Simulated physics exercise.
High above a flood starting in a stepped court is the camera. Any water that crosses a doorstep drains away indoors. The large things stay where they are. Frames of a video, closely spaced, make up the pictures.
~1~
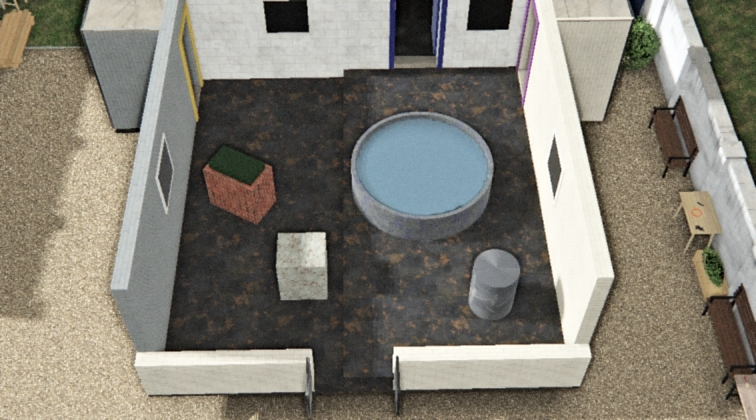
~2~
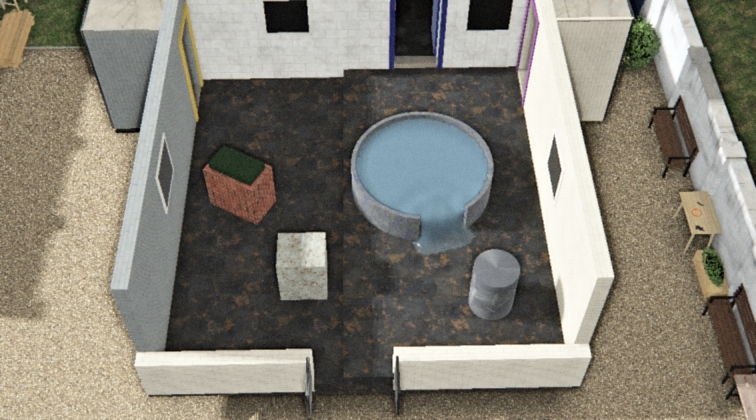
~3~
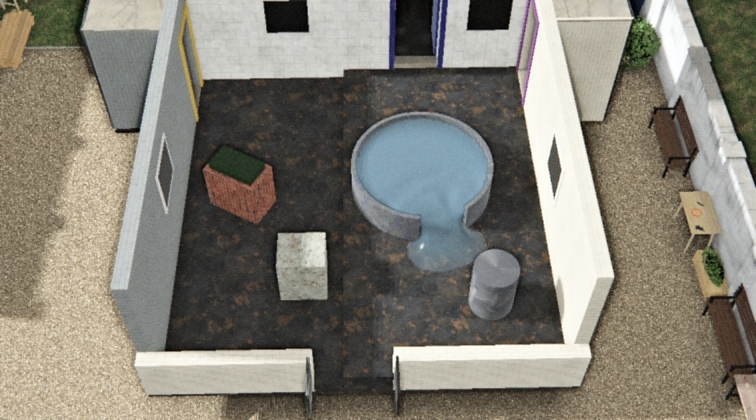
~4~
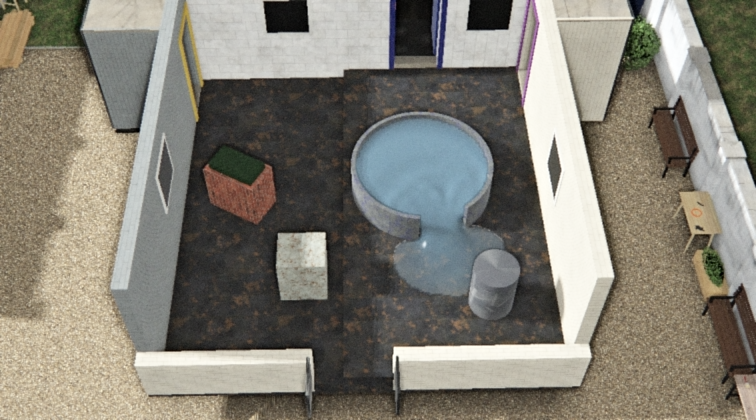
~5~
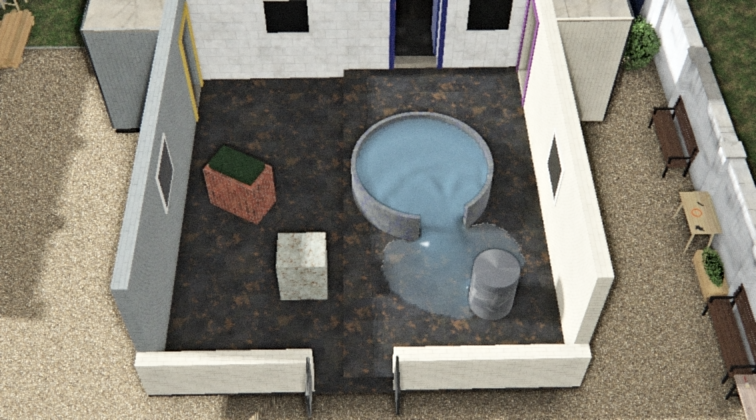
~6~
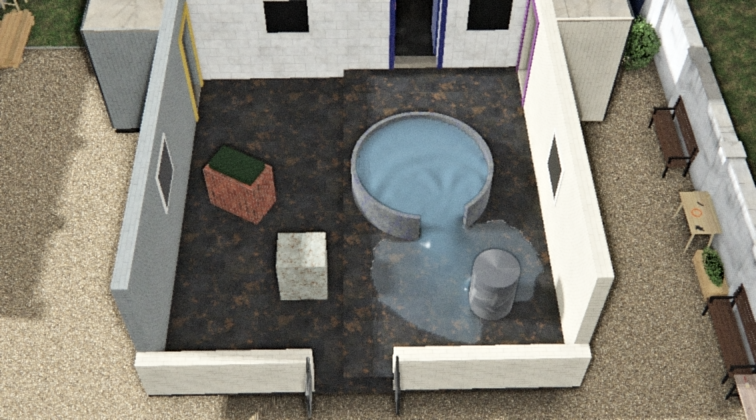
Water bursts from the front of a round grey pool in a dark-floored, walled courtyard, seen from high above by a still camera. A green-topped red brick block and a pale stone cube stand at left, a grey cylinder at lower right. The water pours through the gap, fans out toward the viewer, and spreads around the cylinder while the blocks stay put.
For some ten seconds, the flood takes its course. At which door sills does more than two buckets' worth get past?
At the end, the yellow door keeps to the limit; the blue door keeps to the limit; the purple door keeps to the limit.
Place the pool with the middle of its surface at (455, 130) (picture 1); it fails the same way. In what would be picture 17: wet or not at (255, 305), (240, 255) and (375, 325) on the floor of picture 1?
In order, the three spots end up untouched, untouched and waterlogged.
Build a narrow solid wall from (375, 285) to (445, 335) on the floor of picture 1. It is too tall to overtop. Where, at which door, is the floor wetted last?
My answer is the door marked yellow.
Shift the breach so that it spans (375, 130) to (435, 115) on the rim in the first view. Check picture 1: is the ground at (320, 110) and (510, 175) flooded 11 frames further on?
Soaked, then untouched.
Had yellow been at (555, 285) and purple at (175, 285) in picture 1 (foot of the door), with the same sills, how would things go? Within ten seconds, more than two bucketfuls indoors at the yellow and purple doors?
As it turns out, the yellow door spills past but the purple door keeps clear.
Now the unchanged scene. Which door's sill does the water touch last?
Observed: The one in yellow.
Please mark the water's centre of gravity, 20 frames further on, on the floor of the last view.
The spot I would choose is (432, 233).
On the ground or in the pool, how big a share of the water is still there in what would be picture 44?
About 92 per cent.
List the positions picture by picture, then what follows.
The first picture shows the round pool at (422, 166) is whole and still.
In the second picture, water pours out at (443, 228) and has run to (419, 248).
In the third picture, water pours out at (442, 230) and has run to a hidden place.
In the fourth picture, water pours out at (442, 230) and has run to (457, 293).
In the fifth picture, the front is at (469, 313), out from the gap at (442, 230).
In the sixth picture, water pours out at (443, 229) and has run to (475, 338).
A moment on, water covers 15 % of the floor; the yellow door not reached, the blue door not reached, the purple door not reached.
Next, water covers 20 % of the floor; the yellow door not reached, the blue door not reached, the purple door not reached.
Then, water covers 35 % of the floor; the yellow door not reached, the blue door not reached, the purple door not reached.
Later, water covers 50 % of the floor; the yellow door not reached, the blue door not reached, the purple door wet at the sill, nothing in.
In the end, water covers 85 % of the floor; the yellow door wet at the sill, nothing in, the blue door wet at the sill, nothing in, the purple door wet at the sill, nothing in.
